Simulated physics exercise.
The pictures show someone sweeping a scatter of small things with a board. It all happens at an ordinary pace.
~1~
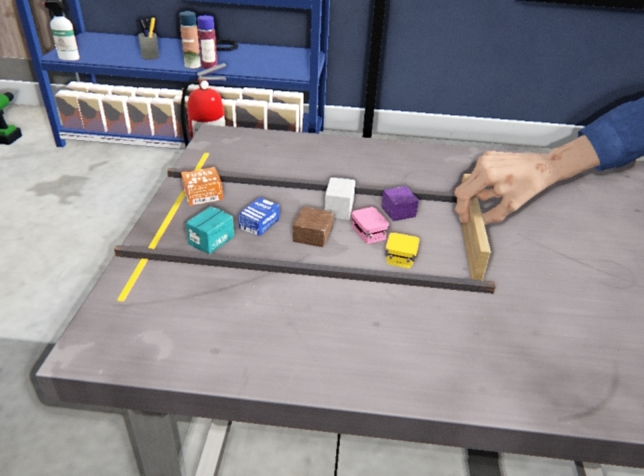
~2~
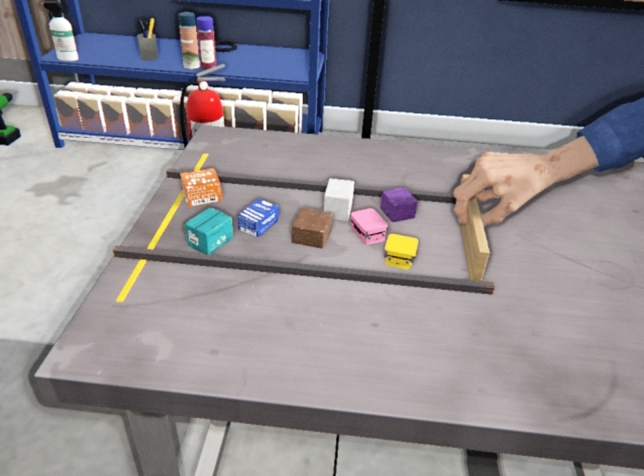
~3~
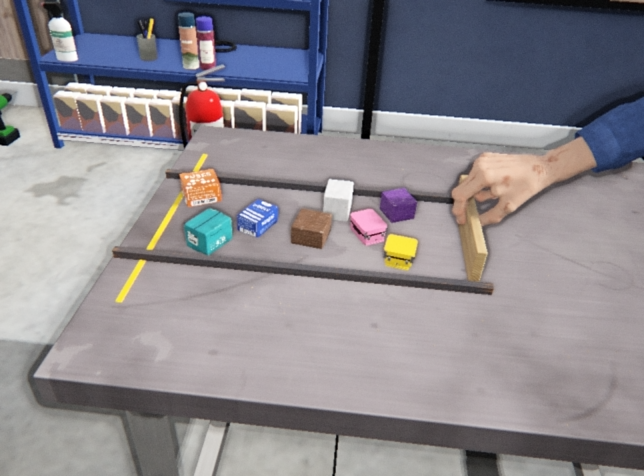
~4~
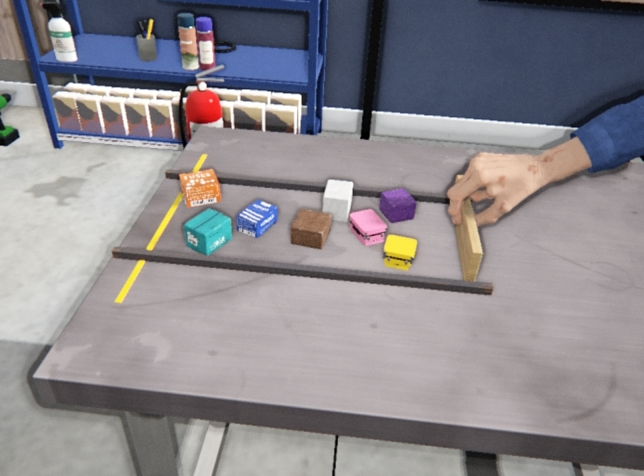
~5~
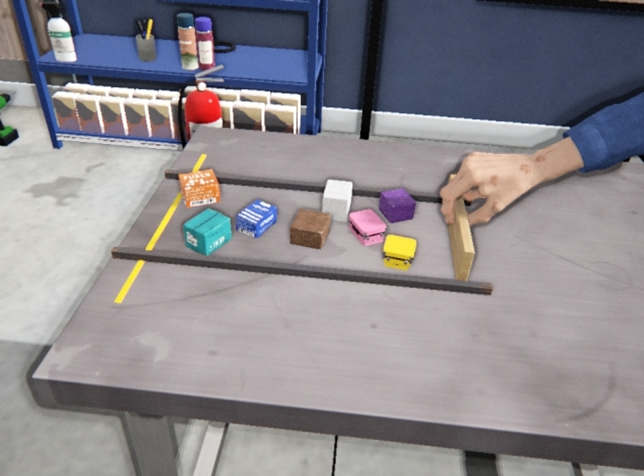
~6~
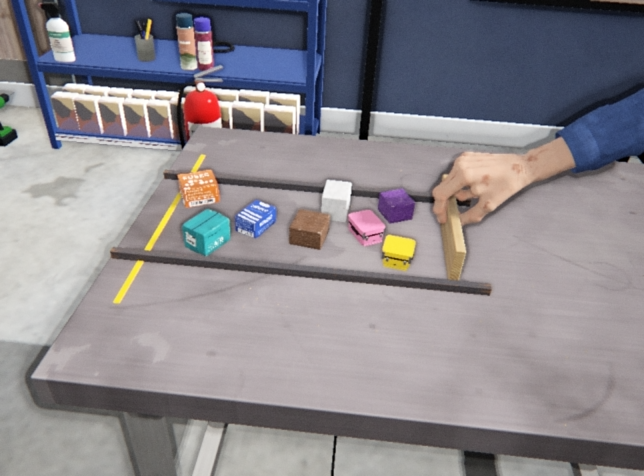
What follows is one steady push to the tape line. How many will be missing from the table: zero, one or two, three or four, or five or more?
The number that fall off is five or more.
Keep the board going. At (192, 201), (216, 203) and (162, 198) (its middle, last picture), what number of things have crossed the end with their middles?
It would be 2, 0 and 5.
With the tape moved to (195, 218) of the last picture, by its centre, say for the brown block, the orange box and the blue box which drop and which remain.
The brown block does not fall, the orange box comes down, the blue box tumbles off.
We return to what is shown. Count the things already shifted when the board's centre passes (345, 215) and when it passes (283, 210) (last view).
By then 5, and 7.
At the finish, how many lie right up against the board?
3 of them.
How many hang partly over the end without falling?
Overhanging: 0.
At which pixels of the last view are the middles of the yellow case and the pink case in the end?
The yellow case stops around (140, 230); the pink case around (156, 206).
Early on, none off yet; orange box at rest near (198, 188); turquoise box at rest near (207, 233); blue box at rest near (256, 219).
A while later, none off yet; orange box at rest near (198, 188); turquoise box moving near (197, 232); blue box travelled about its own width near (215, 212).
Further along, none off yet; orange box travelled about its own width near (156, 182); turquoise box travelled about its own width near (147, 234); blue box travelled well along near (145, 204).
Finally, the number that fall off is five or more; lost, white block, brown block, blue box, turquoise box and orange box.
